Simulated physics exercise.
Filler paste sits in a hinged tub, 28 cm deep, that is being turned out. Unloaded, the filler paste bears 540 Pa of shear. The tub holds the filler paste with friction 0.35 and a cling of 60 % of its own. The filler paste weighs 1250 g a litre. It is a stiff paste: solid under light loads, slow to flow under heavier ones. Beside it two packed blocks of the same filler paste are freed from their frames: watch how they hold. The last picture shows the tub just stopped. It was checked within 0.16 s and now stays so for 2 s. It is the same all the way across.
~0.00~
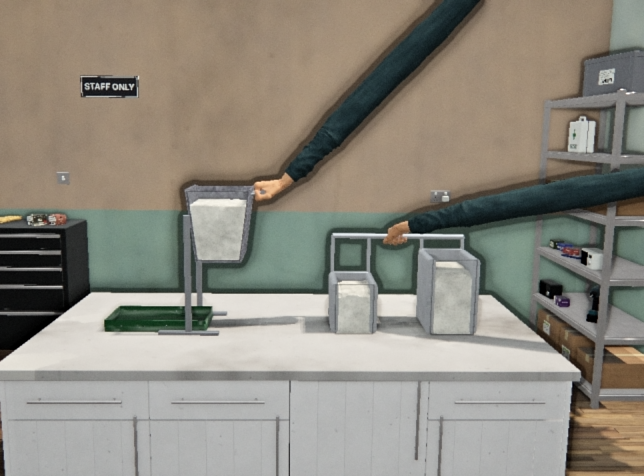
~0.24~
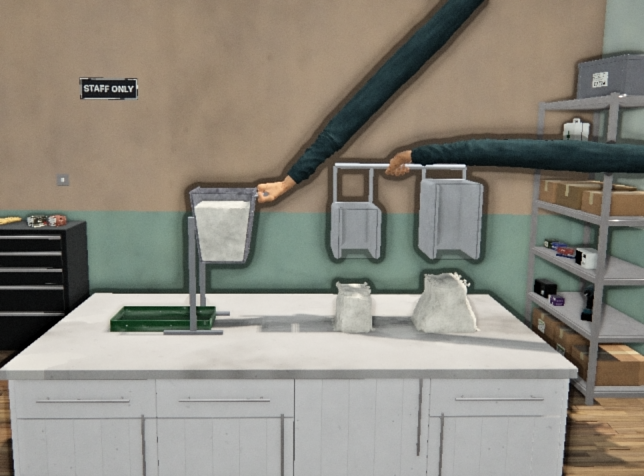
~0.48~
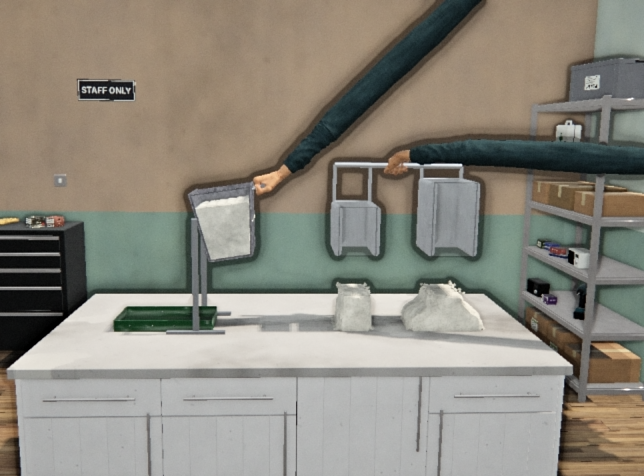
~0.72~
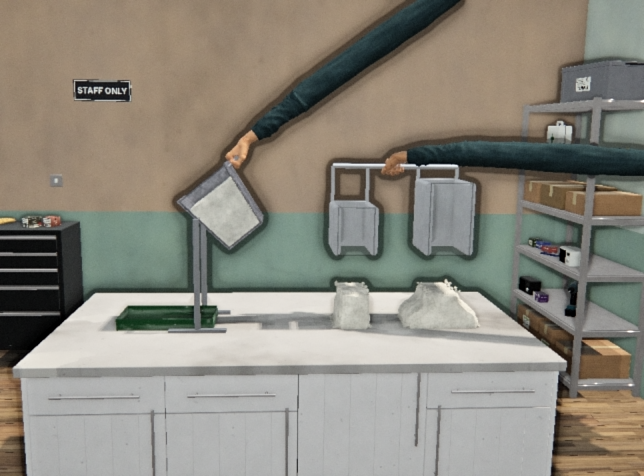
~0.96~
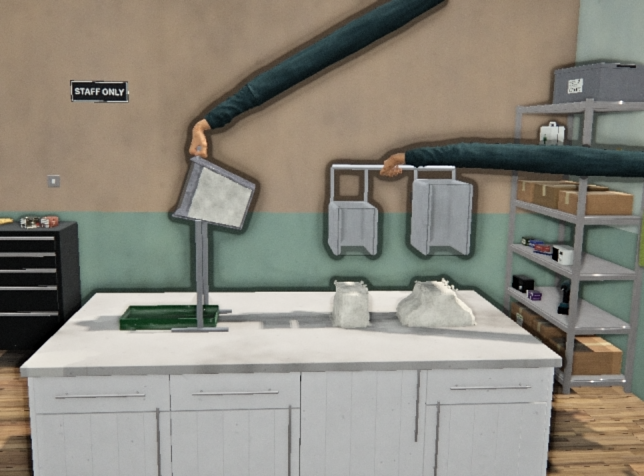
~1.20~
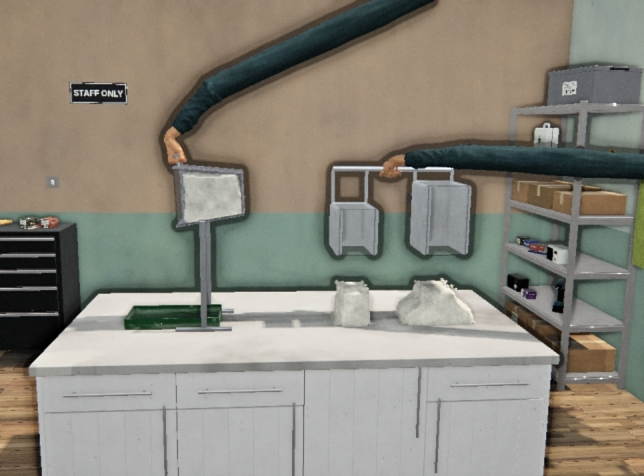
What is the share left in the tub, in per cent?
The share left in the tub is near 56 %.
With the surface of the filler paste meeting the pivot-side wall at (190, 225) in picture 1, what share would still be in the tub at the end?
It would be near 100 %.
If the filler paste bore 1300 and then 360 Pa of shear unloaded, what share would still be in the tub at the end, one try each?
In that order: 100 %, 40 %.
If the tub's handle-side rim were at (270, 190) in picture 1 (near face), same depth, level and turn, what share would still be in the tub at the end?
It would be near 35 %.
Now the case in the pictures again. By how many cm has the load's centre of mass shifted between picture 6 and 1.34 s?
About 3 cm.
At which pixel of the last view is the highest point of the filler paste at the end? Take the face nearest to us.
Around (202, 194).
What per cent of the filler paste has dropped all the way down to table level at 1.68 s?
Some 0 per cent.
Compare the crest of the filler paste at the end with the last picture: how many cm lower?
About 7 cm.
After 1.34 s, the tub is at 93 degrees and holds 98 %.
After 1.51 s, the tub is at 93 degrees and holds 78 %.
After 1.68 s, the tub is at 93 degrees and holds 63 %.
After 1.85 s, the tub is at 93 degrees and holds 57 %.
After 3.20 s, at the end, the tub is at 93 degrees and holds 56 %.
